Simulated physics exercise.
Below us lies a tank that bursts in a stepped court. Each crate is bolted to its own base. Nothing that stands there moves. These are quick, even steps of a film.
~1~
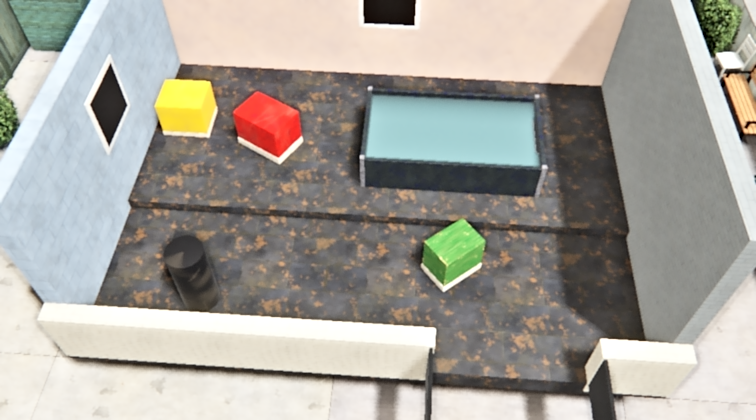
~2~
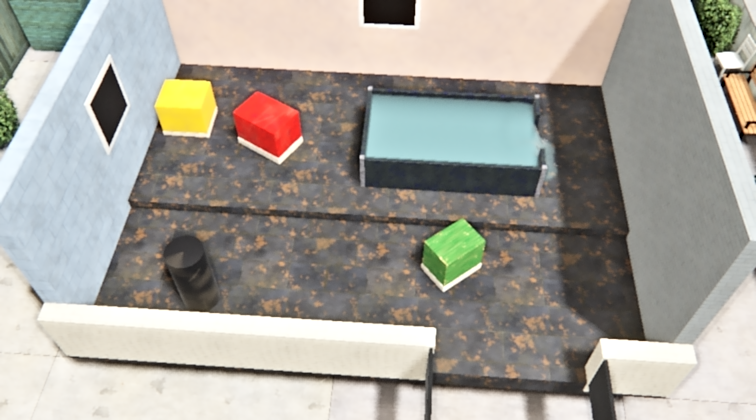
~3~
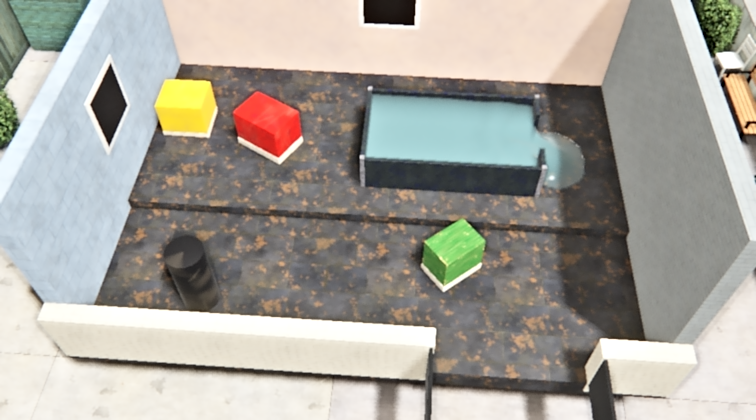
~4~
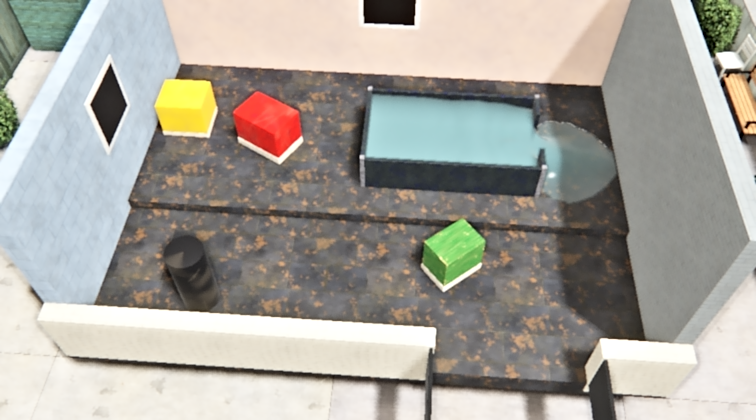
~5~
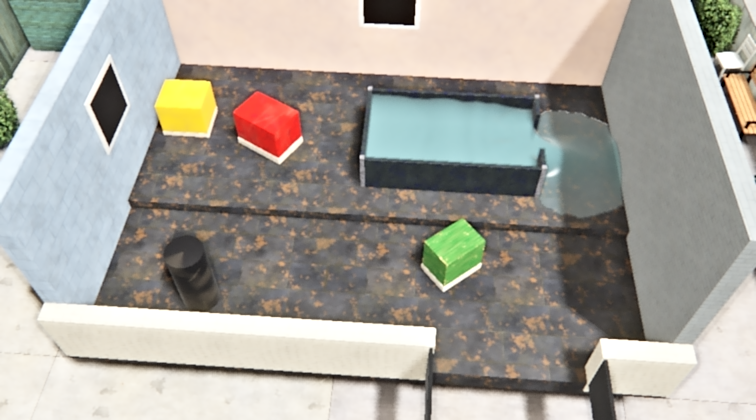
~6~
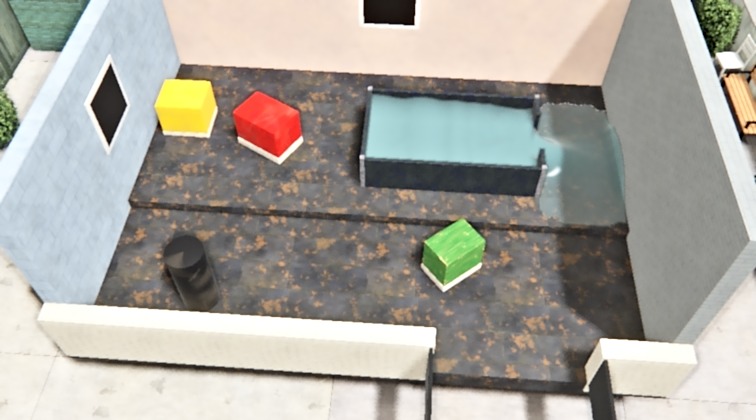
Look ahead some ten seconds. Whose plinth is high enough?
In the end: The red crate stays dry; the green crate stays dry; the yellow crate gets wet.
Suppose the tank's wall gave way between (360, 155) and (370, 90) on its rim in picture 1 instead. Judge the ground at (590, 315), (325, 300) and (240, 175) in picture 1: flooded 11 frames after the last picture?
In turn: Clear, clear, flooded.
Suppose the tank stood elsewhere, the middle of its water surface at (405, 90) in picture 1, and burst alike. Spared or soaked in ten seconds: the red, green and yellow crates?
Then: Red stays dry, green keeps dry, yellow remains dry.
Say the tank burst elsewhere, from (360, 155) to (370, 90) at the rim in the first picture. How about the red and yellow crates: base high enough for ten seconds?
Then: Red is wetted; yellow is wetted.
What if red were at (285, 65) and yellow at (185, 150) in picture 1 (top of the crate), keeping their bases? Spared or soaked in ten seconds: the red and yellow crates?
Then: Red takes water; yellow is safe.
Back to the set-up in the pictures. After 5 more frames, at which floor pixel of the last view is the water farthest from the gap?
Around (632, 308).
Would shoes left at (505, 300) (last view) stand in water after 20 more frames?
Answer: Under water.
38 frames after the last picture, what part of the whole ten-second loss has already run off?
Close to 60 %.
A moment on, water covers 10 % of the floor; the red crate not reached, the green crate not reached, the yellow crate not reached.
Next, water covers 20 % of the floor; the red crate not reached, the green crate not reached, the yellow crate not reached.
Then, water covers 35 % of the floor; the red crate not reached, the green crate water round its plinth, the yellow crate not reached.
Later, water covers 55 % of the floor; the red crate water round its plinth, the green crate water round its plinth, the yellow crate water round its plinth.
In the end, water covers 85 % of the floor; the red crate stayed above the water, the green crate stayed above the water, the yellow crate was topped.
